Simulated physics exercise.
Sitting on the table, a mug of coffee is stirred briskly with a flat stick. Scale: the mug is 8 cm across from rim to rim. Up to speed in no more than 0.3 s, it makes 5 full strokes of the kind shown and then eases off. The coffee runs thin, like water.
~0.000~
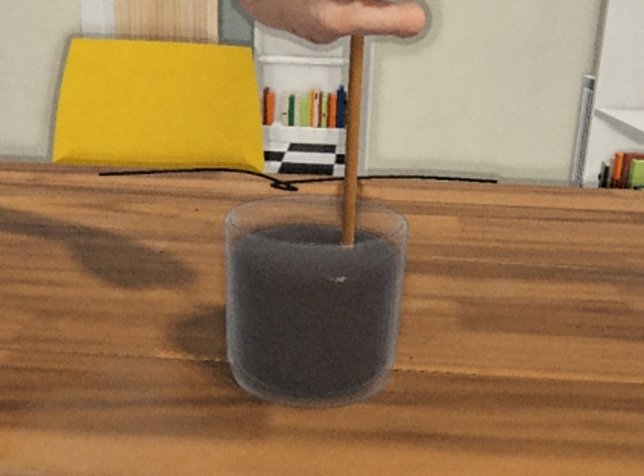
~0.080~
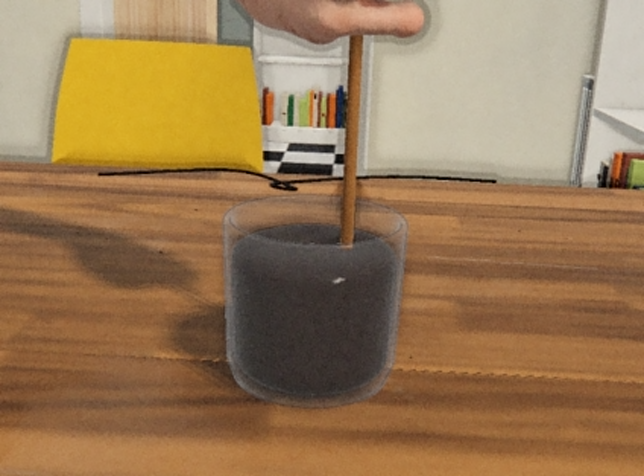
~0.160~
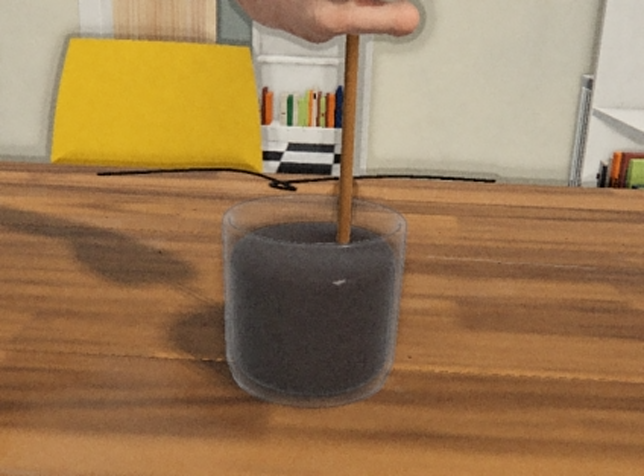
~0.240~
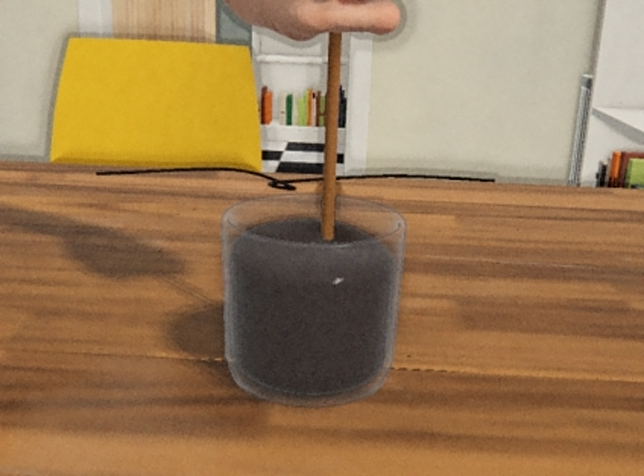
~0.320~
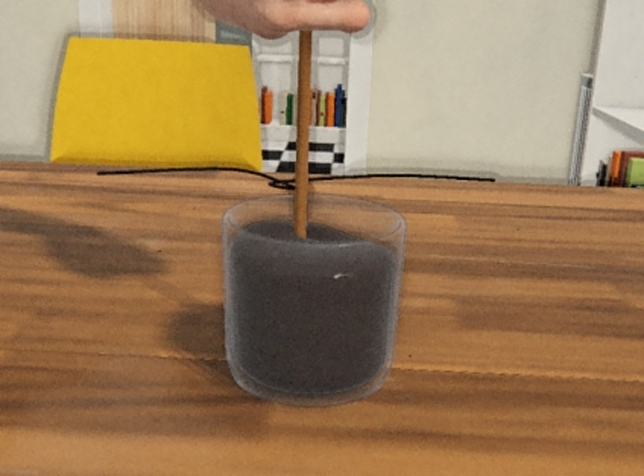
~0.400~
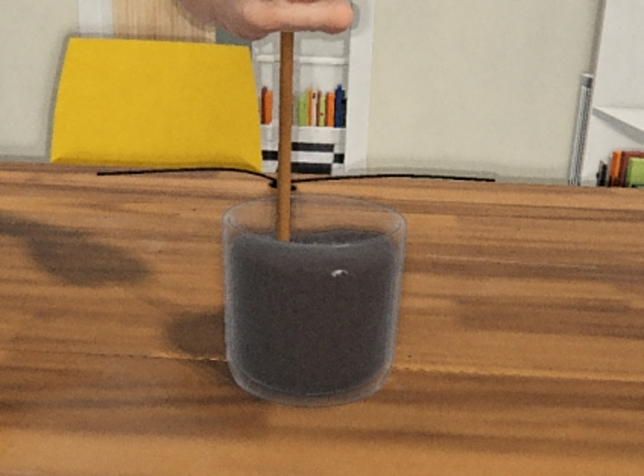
A hand at the top edge holds a thin brown stick upright in a clear glass mug of dark liquid, seen from slightly above a wooden table in a room. Behind the table are a yellow panel at left and shelves with colourful upright items. The hand moves the stick leftward across the mug, the liquid's surface shifting slightly, while the camera stays practically still.
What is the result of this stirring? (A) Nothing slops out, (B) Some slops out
The answer is A.
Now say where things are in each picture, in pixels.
In the first frame, the stem is at (355, 90); the coffee meets the walls at (232, 245) and (399, 253); the rim runs from (228, 218) to (405, 227).
In the second frame, the stem is at (354, 89); the coffee meets the walls at (232, 245) and (398, 253).
In the third frame, the stem is at (350, 88); the coffee meets the walls at (230, 244) and (397, 252).
In the fourth frame, the stem is at (333, 85); the coffee meets the walls at (230, 240) and (397, 256).
In the fifth frame, the stem is at (304, 83); the coffee meets the walls at (231, 237) and (395, 251).
In the sixth frame, the stem is at (286, 86); the coffee meets the walls at (230, 239) and (397, 247).
Then, 1.03 s in, 0 ml is over the rim.
Then, 1.67 s in, 0 ml is over the rim.
Then, 2.31 s in, 0 ml is over the rim.
Then, 2.94 s in, 0 ml is over the rim.
Finally, 0 ml is over the rim.
